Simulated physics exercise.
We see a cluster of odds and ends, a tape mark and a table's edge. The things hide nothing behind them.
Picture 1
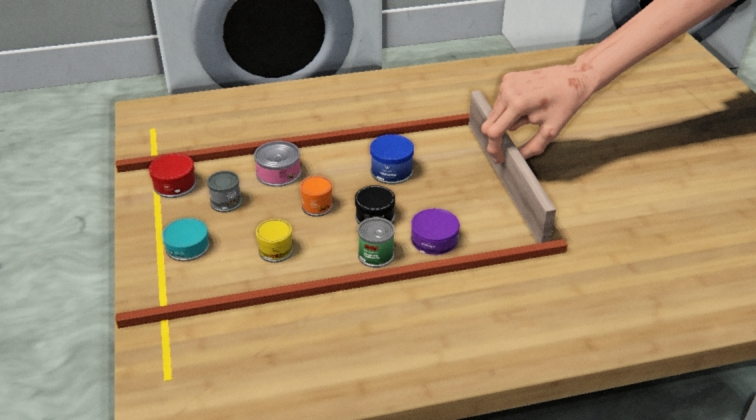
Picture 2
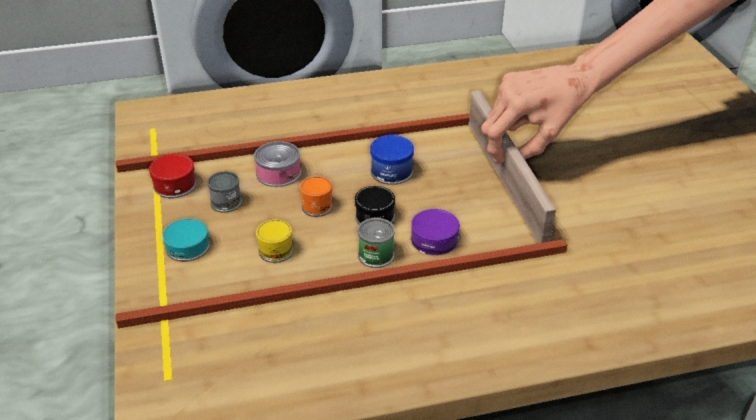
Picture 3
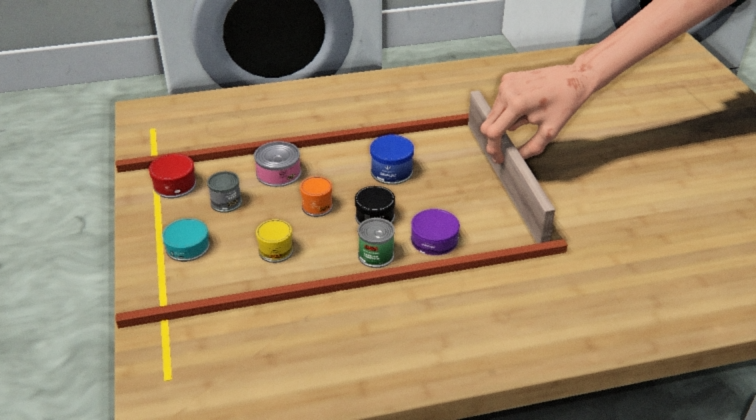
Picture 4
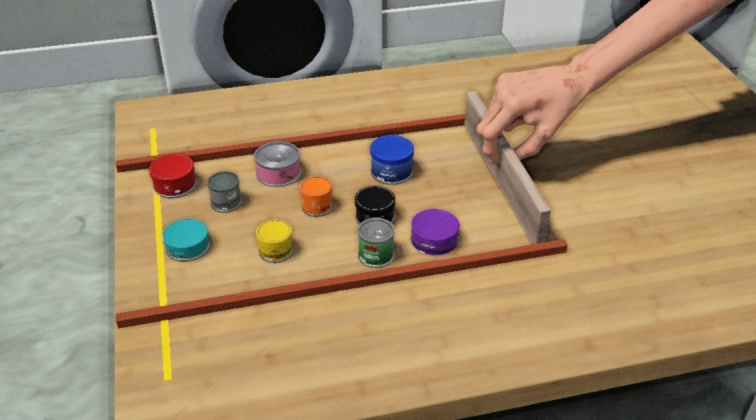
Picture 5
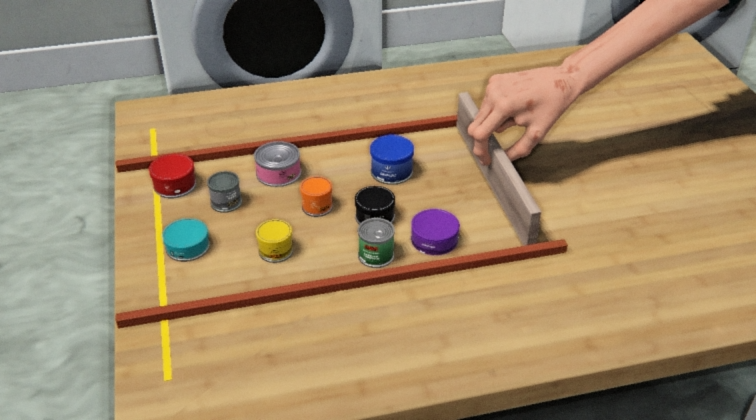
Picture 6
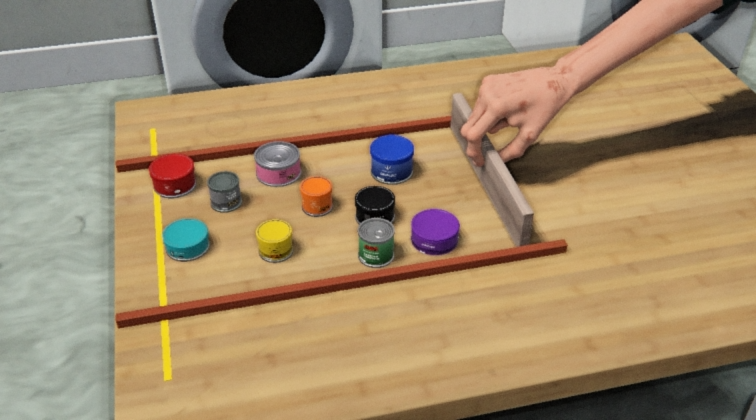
In this clip, a hand holds an upright board at the right of several colourful tins and pots between two red strips on a wooden table, then slides it slightly left while the containers and yellow line stay still.
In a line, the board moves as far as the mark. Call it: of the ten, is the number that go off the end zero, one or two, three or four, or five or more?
Five or more go off.
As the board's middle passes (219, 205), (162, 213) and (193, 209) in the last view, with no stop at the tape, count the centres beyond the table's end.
First 0, then 5, then 0.
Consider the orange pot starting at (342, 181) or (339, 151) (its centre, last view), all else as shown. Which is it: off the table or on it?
One after the other: It keeps its spot; it keeps its spot.
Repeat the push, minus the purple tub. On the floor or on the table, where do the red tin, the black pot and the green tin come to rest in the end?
Red tin: Over the edge; black pot: Still there; green tin: Still there.
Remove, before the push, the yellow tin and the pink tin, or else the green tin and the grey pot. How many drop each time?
Falls come to 3 the first time and 3 the other time.
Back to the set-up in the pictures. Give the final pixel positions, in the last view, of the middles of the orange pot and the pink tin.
I'd put one close to (141, 224) and the other close to (132, 175).
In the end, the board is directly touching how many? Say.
Total: 5.
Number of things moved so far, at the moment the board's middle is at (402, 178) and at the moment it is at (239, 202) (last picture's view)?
Up to then 3, and up to the other point 10.
A little later, none off yet; red tin at rest near (173, 176); turquoise tin at rest near (186, 240); grey pot at rest near (225, 192).
When it is over, the number that fall off is five or more; down, green tin, yellow tin, grey pot, turquoise tin and red tin.
